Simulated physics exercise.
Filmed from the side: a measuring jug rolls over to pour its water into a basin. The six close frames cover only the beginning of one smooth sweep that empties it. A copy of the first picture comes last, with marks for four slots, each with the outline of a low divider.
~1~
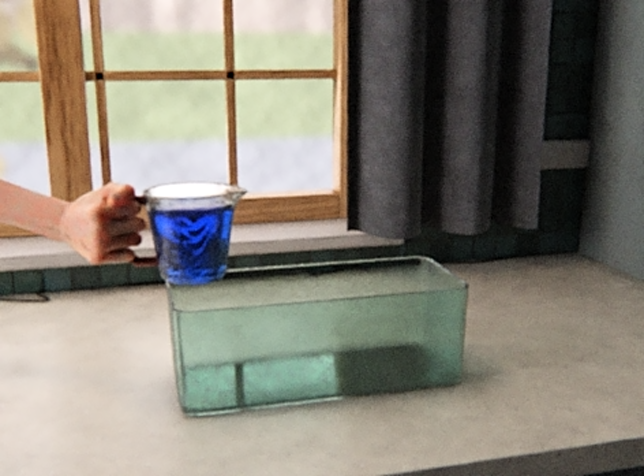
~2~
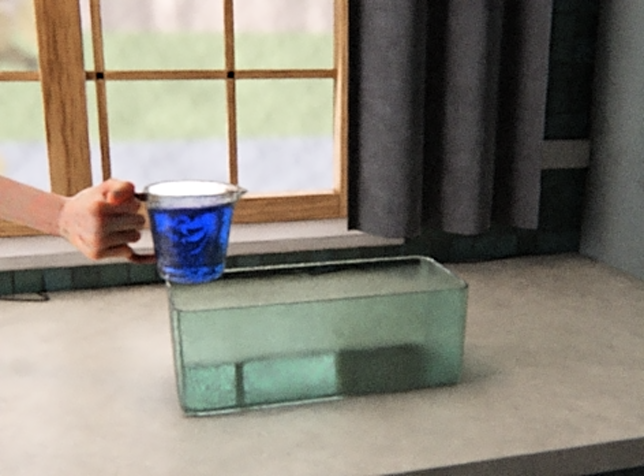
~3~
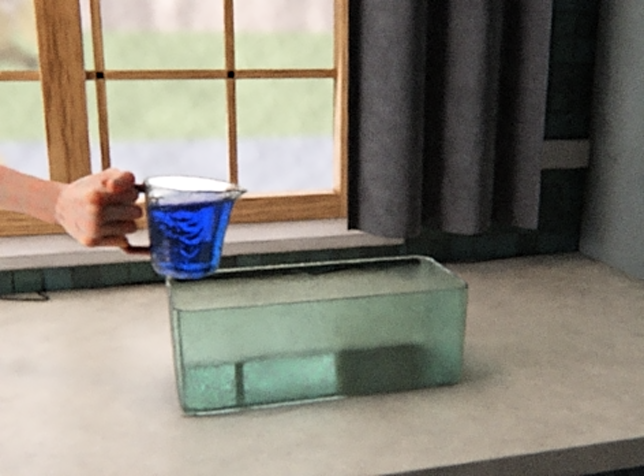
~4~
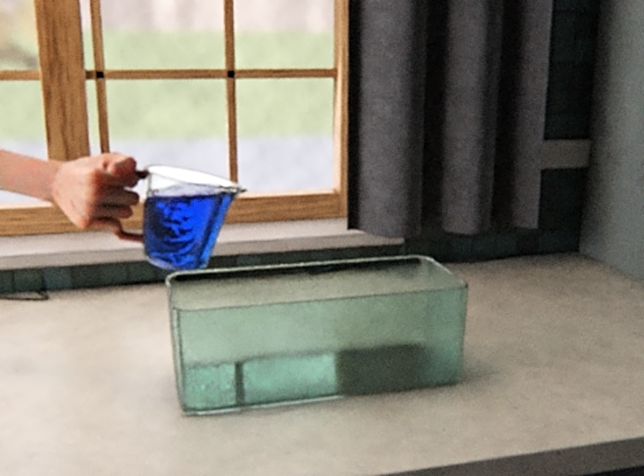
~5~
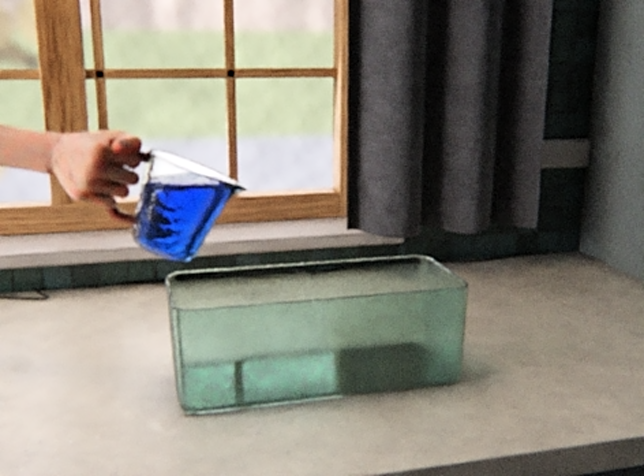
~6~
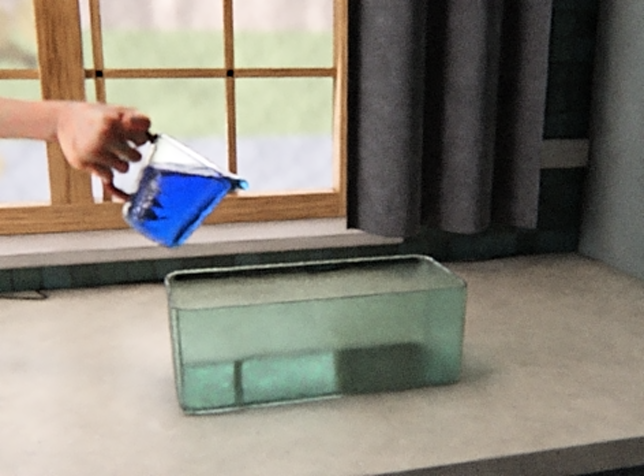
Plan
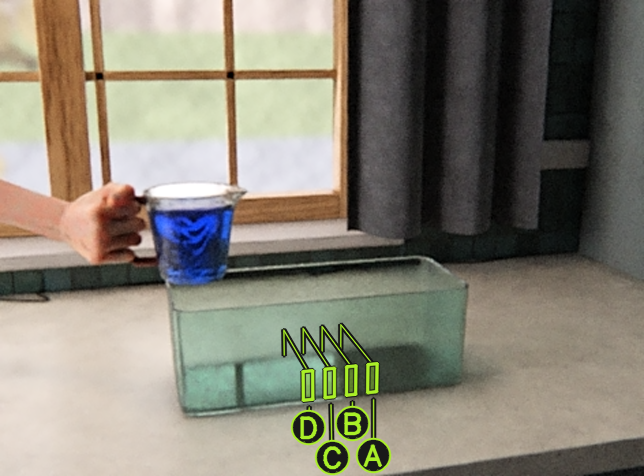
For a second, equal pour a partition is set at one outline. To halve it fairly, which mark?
Take B.
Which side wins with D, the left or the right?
The right one.
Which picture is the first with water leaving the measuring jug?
In picture 6.
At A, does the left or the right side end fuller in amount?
The left side.
On the marked copy, A at (373, 399); B at (352, 401); C at (331, 404); D at (309, 407).
Choosing A, about 89 % ends left of the wall and 6 % right of it; 4 % is lost outside.
Choosing B, about 45 % ends left of the wall and 53 % right of it.
Choosing C, about 18 % ends left of the wall and 79 % right of it; 3 % is lost outside.
Choosing D, about 10 % ends left of the wall and 87 % right of it; 3 % is lost outside.
